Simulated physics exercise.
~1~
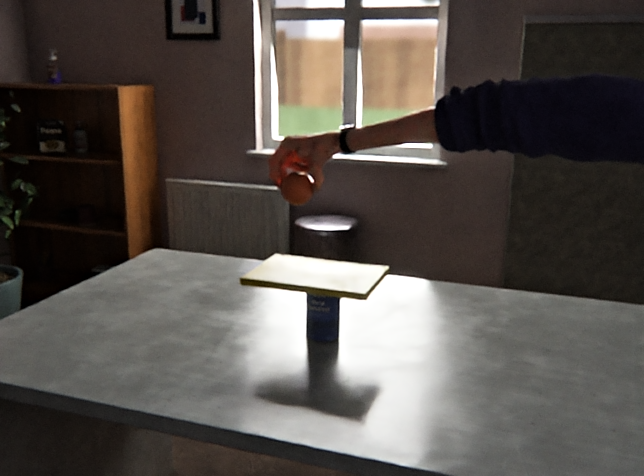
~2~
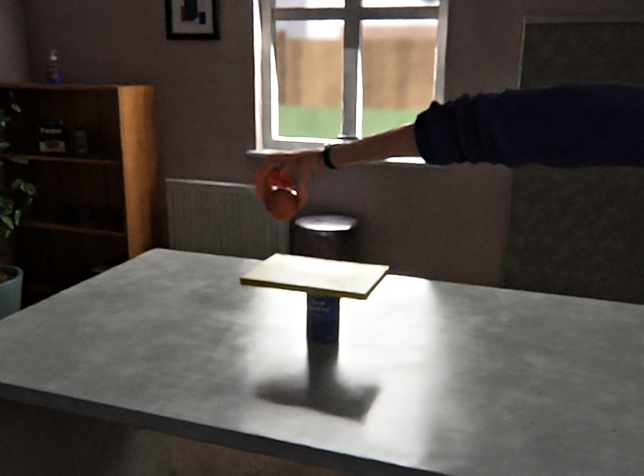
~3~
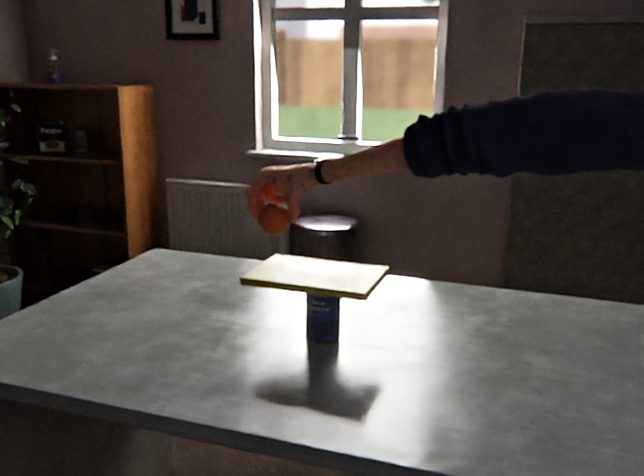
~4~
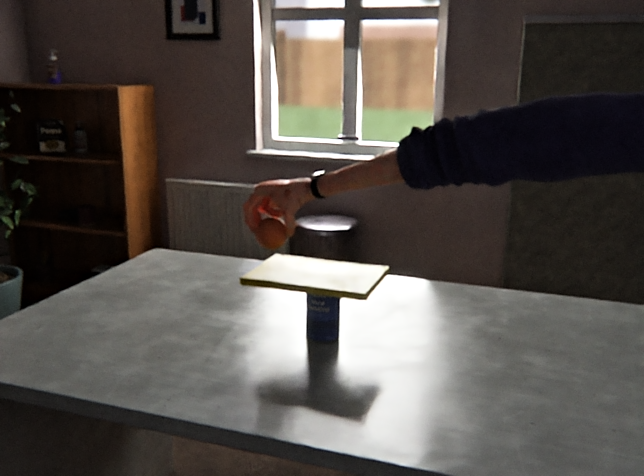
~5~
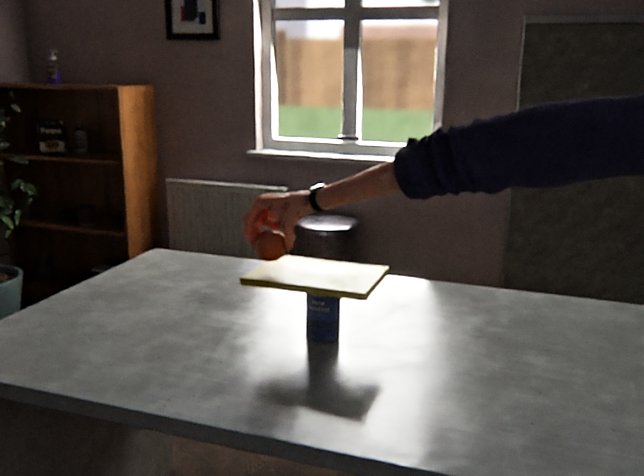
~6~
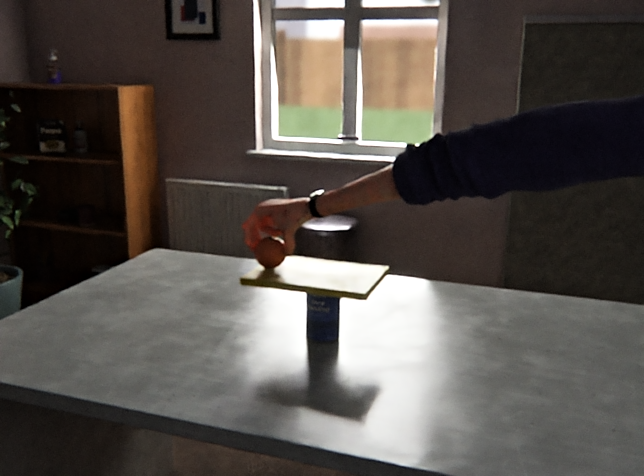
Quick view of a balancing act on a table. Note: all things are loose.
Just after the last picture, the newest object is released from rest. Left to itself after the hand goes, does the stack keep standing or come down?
The stack does not stay put.
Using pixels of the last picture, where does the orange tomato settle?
End position in the final view: Approximately (262, 313).
Then, 0.30 s later than the last frame, orange tomato now fallen; yellow lid tilted by 50°.
Then, 0.40 s later than the last frame, yellow lid on its side.
Then, 0.50 s later than the last frame, orange tomato resting near (265, 315).
Then, 0.70 s later than the last frame, yellow lid now fallen.
When it is over, fallen, orange tomato and yellow lid; blue tin as before. End places, in pixels of the last picture, orange tomato near (262, 313). The stack gives way.
